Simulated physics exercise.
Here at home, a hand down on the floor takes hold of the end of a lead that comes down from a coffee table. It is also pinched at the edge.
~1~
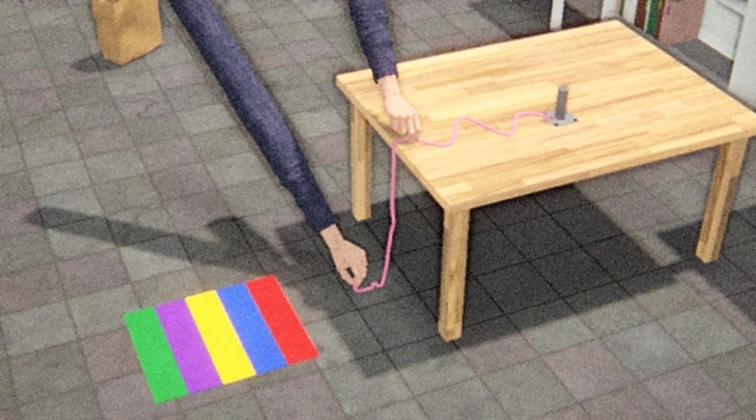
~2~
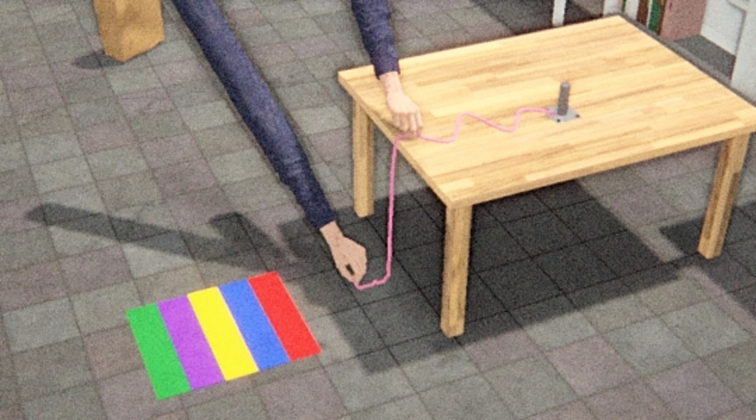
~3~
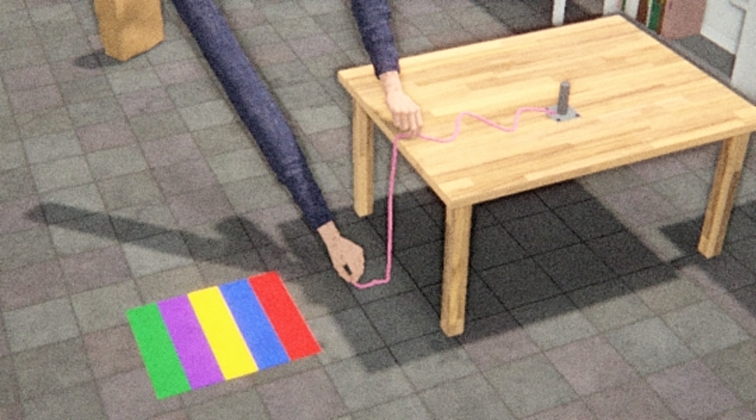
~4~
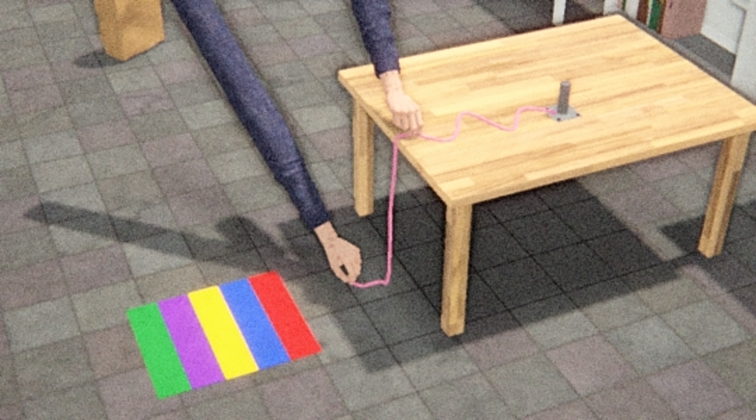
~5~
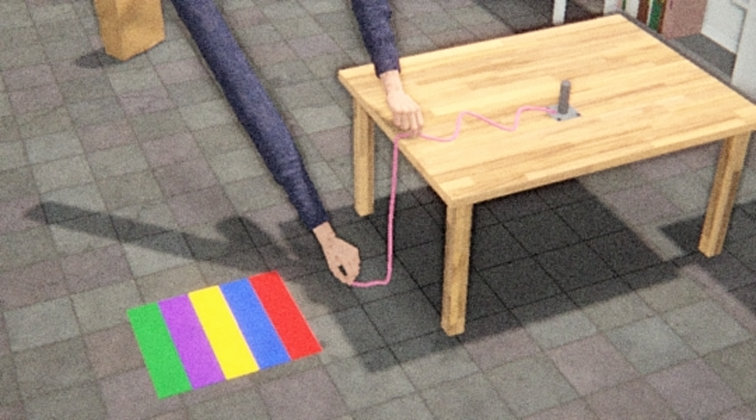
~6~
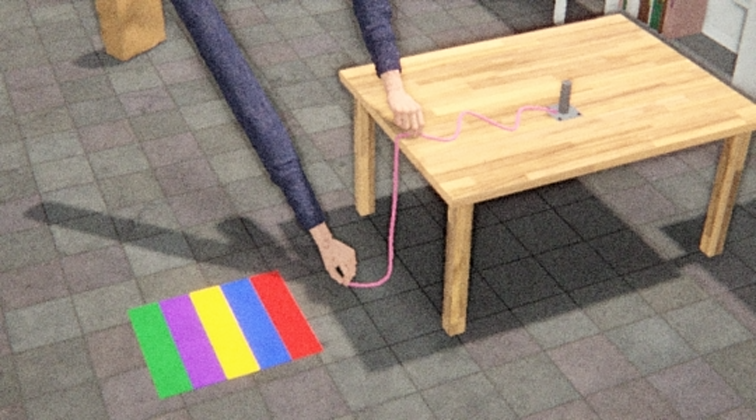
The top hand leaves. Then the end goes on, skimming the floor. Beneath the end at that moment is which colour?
Beneath it is green.
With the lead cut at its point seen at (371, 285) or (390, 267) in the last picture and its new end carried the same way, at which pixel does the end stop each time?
Taking them in turn, near (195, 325) and near (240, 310).
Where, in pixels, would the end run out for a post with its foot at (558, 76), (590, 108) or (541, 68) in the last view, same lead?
Pixels, try by try: About (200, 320), (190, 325), (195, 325).
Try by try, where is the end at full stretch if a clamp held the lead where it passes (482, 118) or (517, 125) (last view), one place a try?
The spots come out as (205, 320) and (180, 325), in that order.
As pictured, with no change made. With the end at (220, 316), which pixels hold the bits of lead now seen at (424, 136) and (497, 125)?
Around (392, 195) and (469, 132).
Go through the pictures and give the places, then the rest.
End (354, 283); red (296, 344); blue (264, 354); yellow (232, 363); purple (199, 372); green (166, 382), in the first picture.
End (354, 280); lead through (524, 110) (486, 122) (455, 136) (396, 145) (391, 207) (388, 268), in the second picture.
End (352, 280), in the third picture.
End (349, 281); lead through (524, 109) (486, 121) (455, 135) (396, 144) (391, 206) (389, 267), in the fourth picture.
End (347, 281), in the fifth picture.
End (344, 282); lead through (525, 109) (488, 121) (457, 135) (397, 144) (394, 205) (391, 266), in the sixth picture.
A little later, end near (220, 316); over yellow.
Next, end near (178, 328); over purple.
When it is tight, end near (153, 335); over green. Over green.
